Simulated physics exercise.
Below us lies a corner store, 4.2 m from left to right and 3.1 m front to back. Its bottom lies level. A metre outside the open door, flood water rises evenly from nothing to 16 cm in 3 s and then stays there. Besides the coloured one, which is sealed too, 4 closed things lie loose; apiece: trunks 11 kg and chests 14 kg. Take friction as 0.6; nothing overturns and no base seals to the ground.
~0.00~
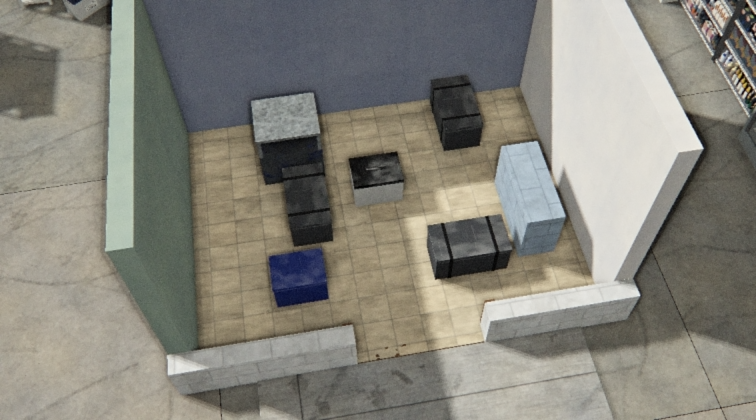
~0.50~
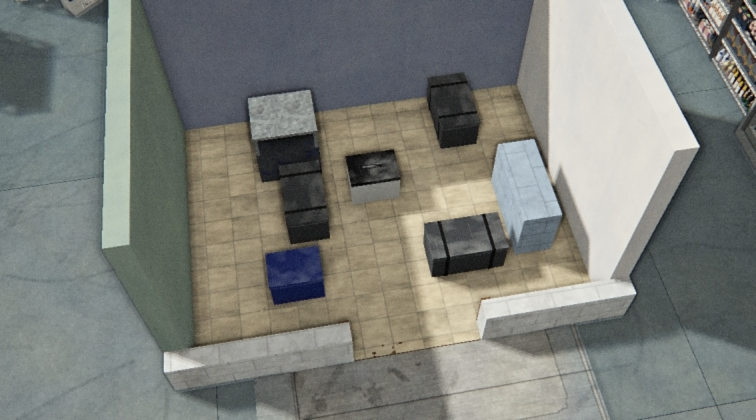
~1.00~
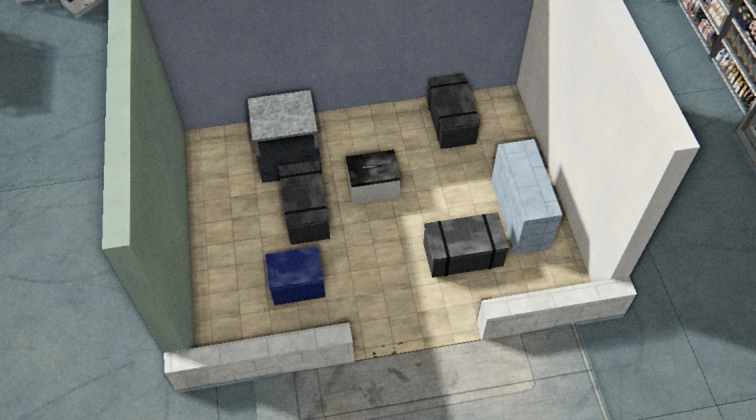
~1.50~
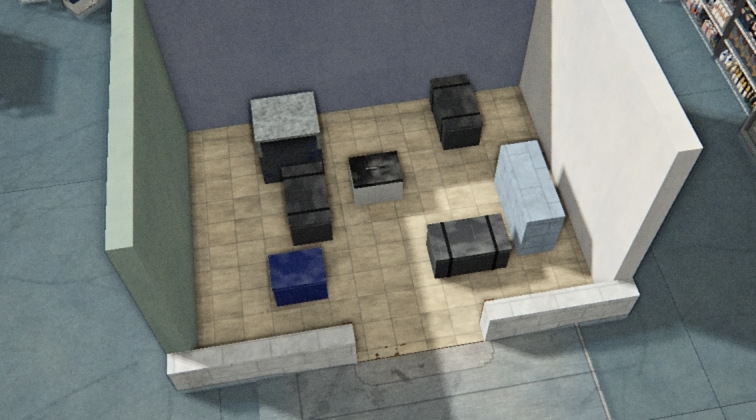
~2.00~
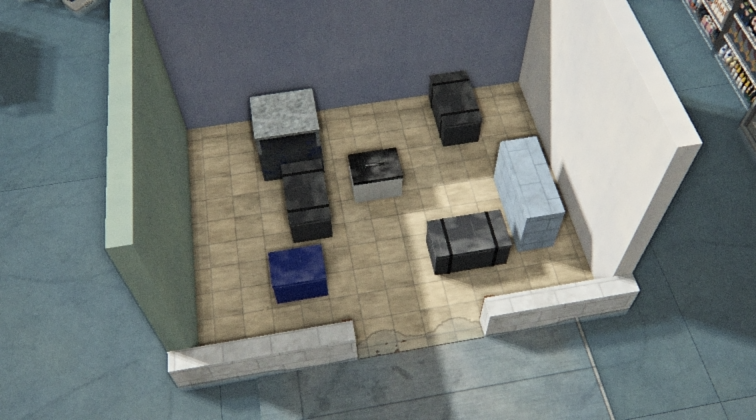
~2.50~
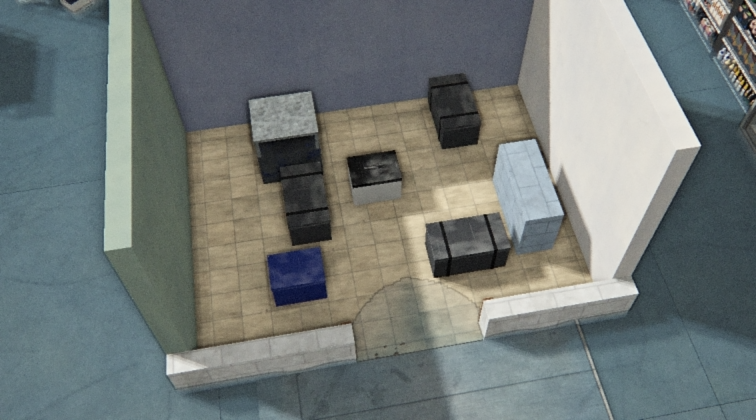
The clip shows a small room of dark boxes and one blue chest seen from above, as shallow water spreads across the grey ground outside and then through the doorway onto the tiled floor, while the objects stay still.
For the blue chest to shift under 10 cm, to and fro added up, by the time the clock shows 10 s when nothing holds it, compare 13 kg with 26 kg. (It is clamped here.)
I expect that the lower weight is enough.
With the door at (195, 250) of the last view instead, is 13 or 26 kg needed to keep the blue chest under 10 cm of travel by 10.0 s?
Then only the larger load is enough.
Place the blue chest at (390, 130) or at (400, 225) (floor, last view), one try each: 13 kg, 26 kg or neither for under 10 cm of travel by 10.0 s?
In turn: Only the larger holds; only the larger holds.
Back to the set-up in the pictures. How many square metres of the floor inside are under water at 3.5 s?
Roughly 2.5 m2.
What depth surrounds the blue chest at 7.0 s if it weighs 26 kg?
Roughly 3 cm.
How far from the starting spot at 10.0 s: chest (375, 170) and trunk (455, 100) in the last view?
In that order: 120 cm, 80 cm.
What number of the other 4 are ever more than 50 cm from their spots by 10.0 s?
4 of them.
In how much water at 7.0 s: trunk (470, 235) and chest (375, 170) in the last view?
Roughly 5 and 10 cm.
After 3.5 s the blue chest would be 0 cm from its start with 13 kg and 0 cm from its start with 26 kg; 0 cm of water round it then.
After 4.5 s the blue chest would be 0 cm from its start with 13 kg and 0 cm from its start with 26 kg; 2 cm of water round it then.
After 7.0 s the blue chest would be 0 cm from its start with 13 kg and 0 cm from its start with 26 kg; 3 cm of water round it then.
After 10.0 s the blue chest would be 0 cm from its start with 13 kg and 0 cm from its start with 26 kg; 5 cm of water round it then.
